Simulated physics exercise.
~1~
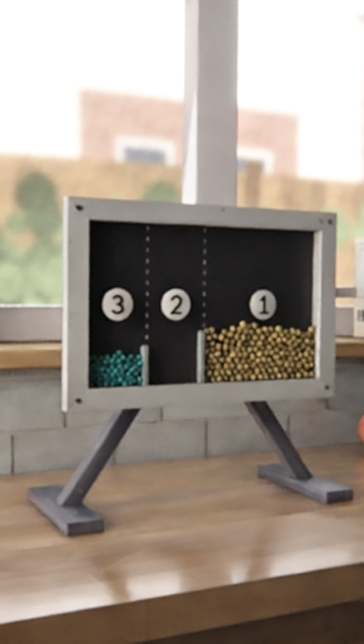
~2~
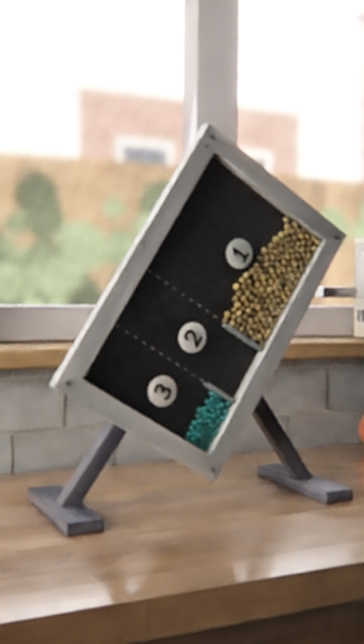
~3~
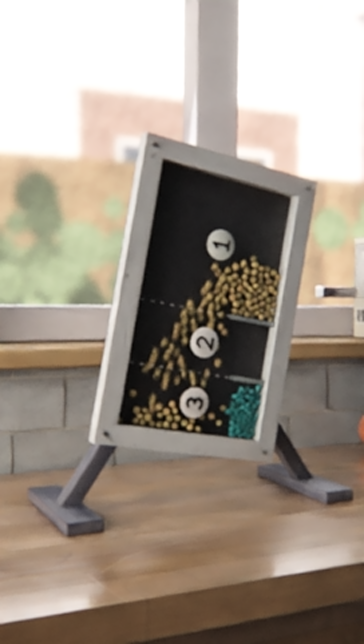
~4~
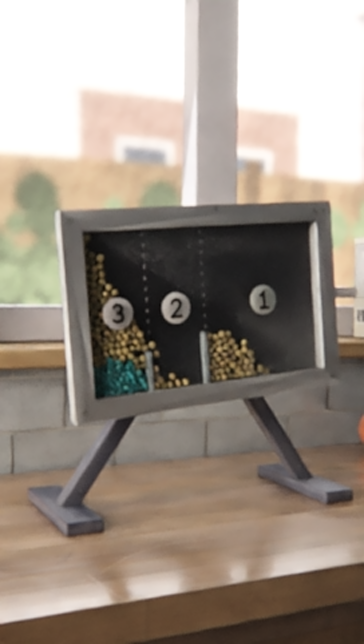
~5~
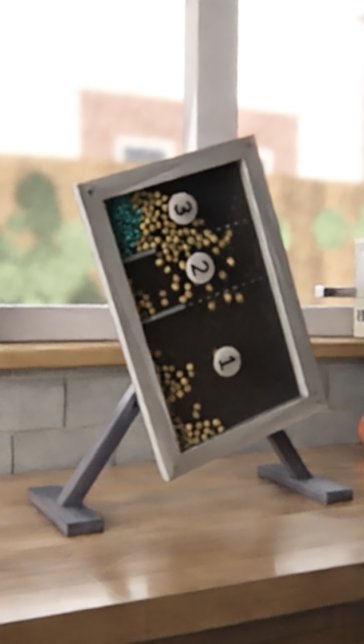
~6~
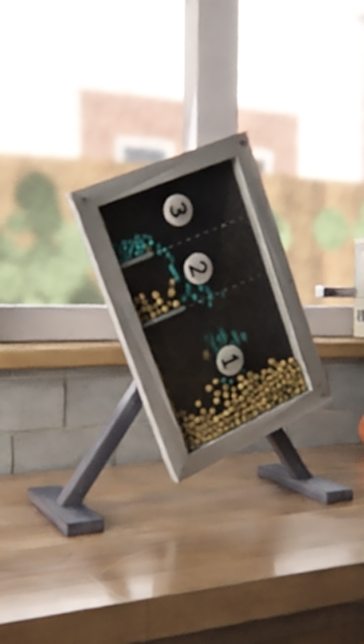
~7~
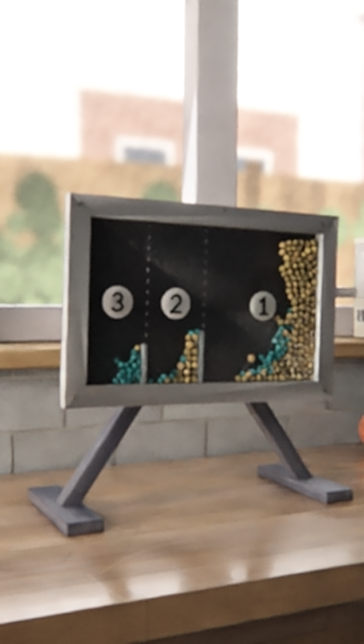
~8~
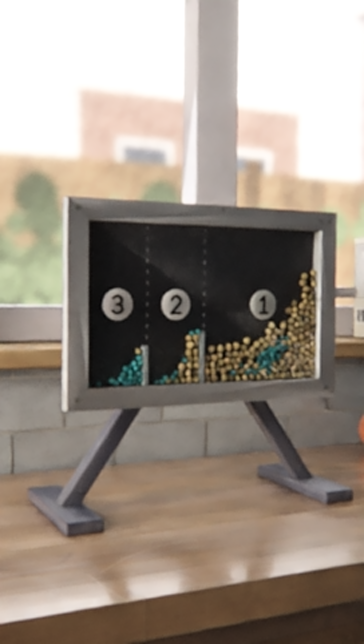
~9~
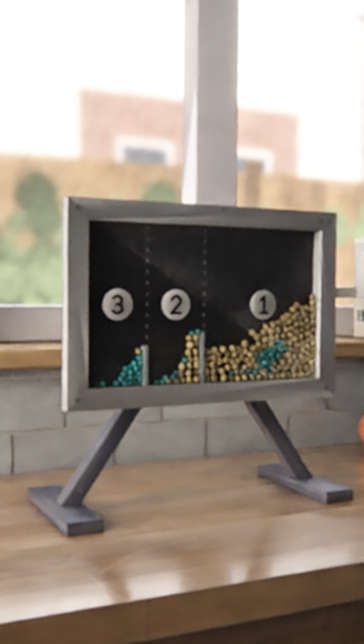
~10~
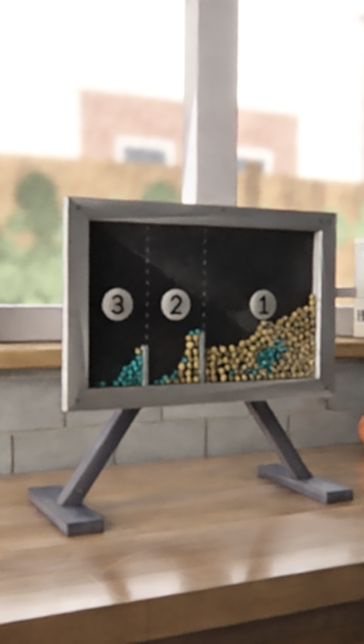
On a wooden counter by a window, a framed box of tan and turquoise beads tipped anticlockwise, swung back past level the other way, then returned level, the beads tumbling and settling with most of both colours in the right-hand section, marked one.
